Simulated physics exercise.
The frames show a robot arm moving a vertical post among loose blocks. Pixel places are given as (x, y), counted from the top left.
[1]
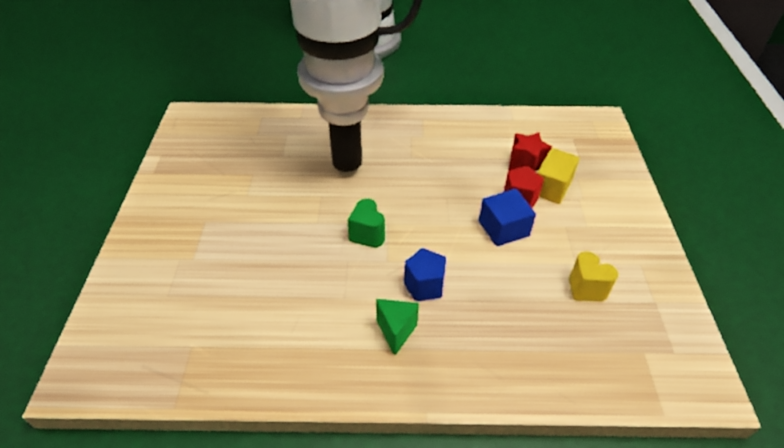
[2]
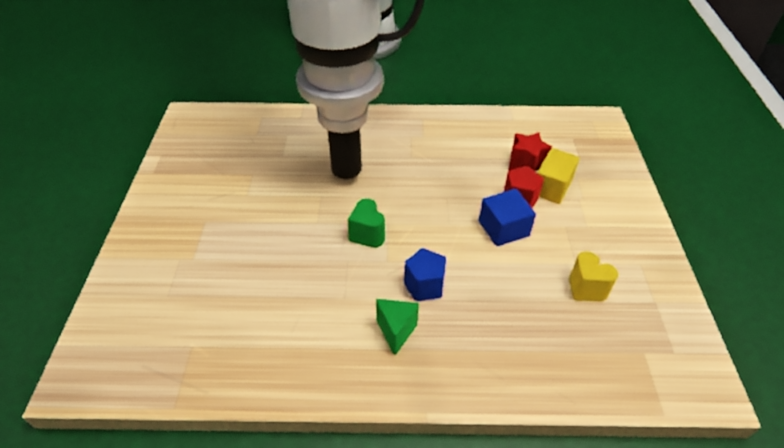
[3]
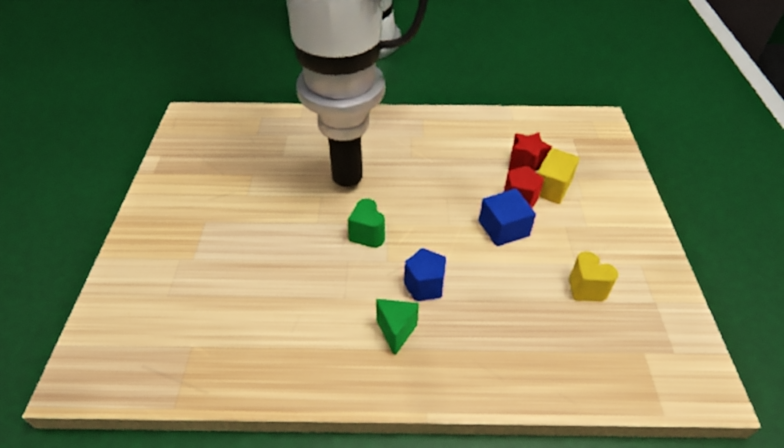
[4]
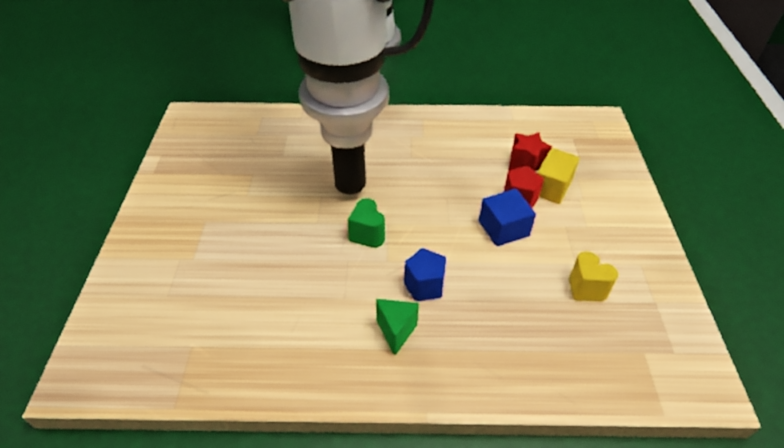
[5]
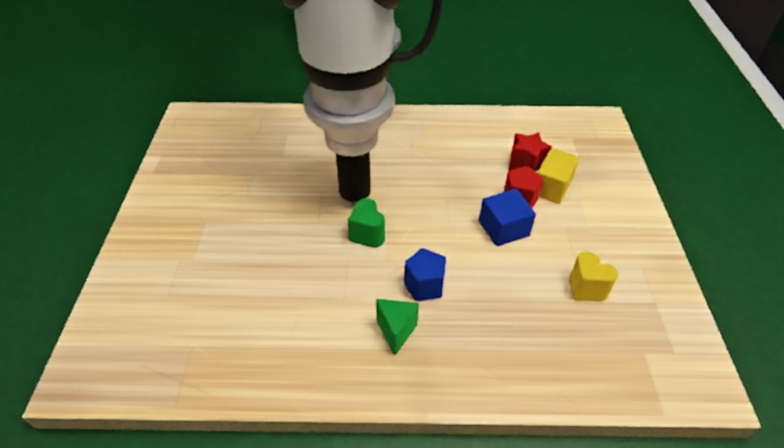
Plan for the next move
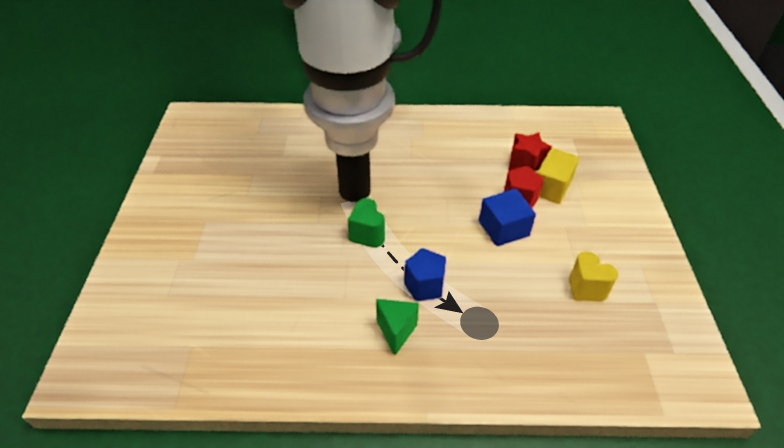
Robot arm inching its black post down toward the green heart block on a wooden board, the scattered coloured blocks staying still.
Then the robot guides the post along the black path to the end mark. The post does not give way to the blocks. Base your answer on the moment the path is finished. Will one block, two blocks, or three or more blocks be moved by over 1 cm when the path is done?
It's going to be two.
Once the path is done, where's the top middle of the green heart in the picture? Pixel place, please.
About (380, 268).
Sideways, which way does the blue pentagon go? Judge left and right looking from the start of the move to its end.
Sideways, to the left.
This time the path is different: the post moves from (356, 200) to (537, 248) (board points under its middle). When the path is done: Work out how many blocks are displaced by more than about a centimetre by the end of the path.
The count is one.
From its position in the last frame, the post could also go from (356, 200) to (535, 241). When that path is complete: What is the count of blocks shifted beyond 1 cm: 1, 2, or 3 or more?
The answer is one block, counting only moves over 1 cm.
The drawn path runs from (356, 200) by way of (380, 242) and (421, 284) to (479, 323).
The first path, step by step. One third of the way, post at (380, 234); green heart at (374, 249), turned 40° clockwise.
Two thirds of the way, post at (422, 277); green heart at (380, 268), turned 115° clockwise; blue pentagon at (452, 284).
At the end, post at (481, 315); green heart at (380, 268), turned 115° clockwise; green three-sided block not moved; blue pentagon at (514, 330).
